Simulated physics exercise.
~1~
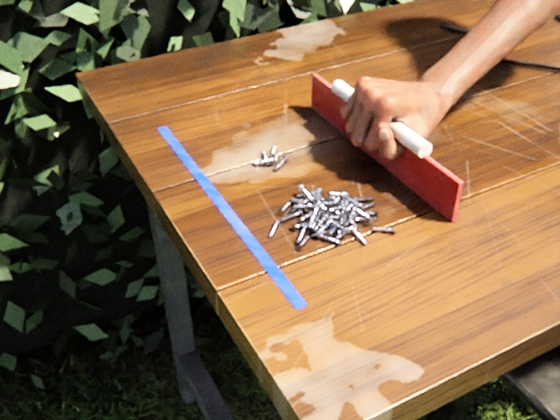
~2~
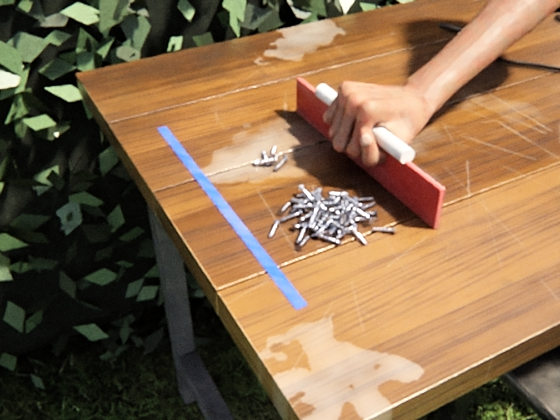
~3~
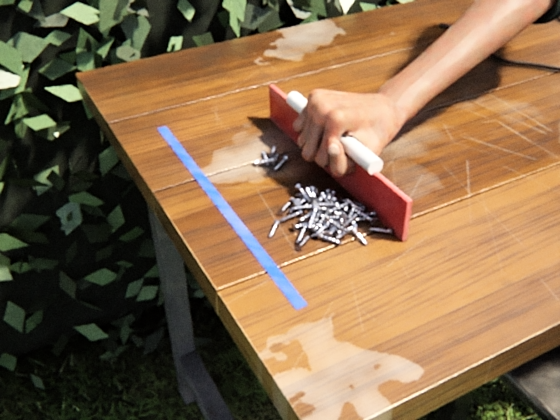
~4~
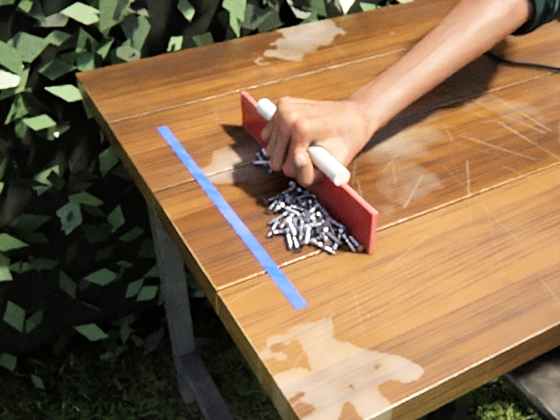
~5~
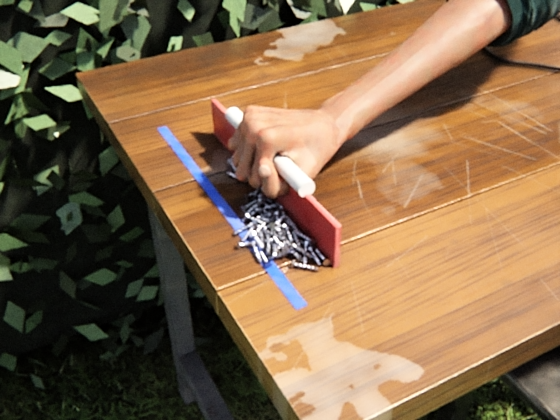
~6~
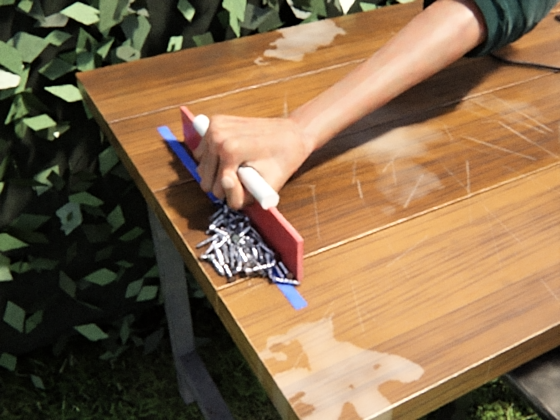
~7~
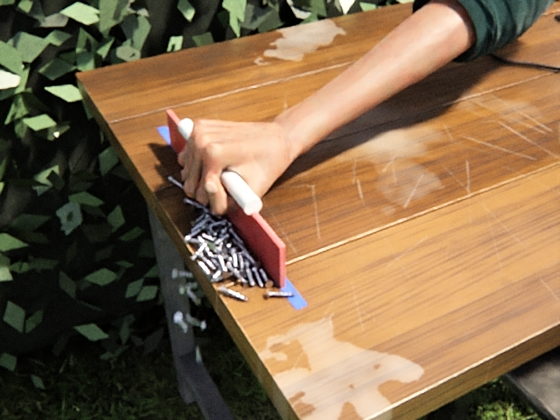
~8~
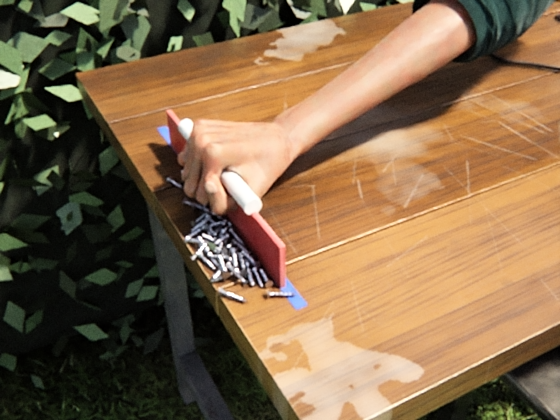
The video shows a hand pushing a red scraper leftward across a wooden table, sweeping a larger and a smaller pile of small metallic pieces toward a strip of blue tape. The scraper stops at the tape, and a few pieces fall over the edge while most stay on the table.
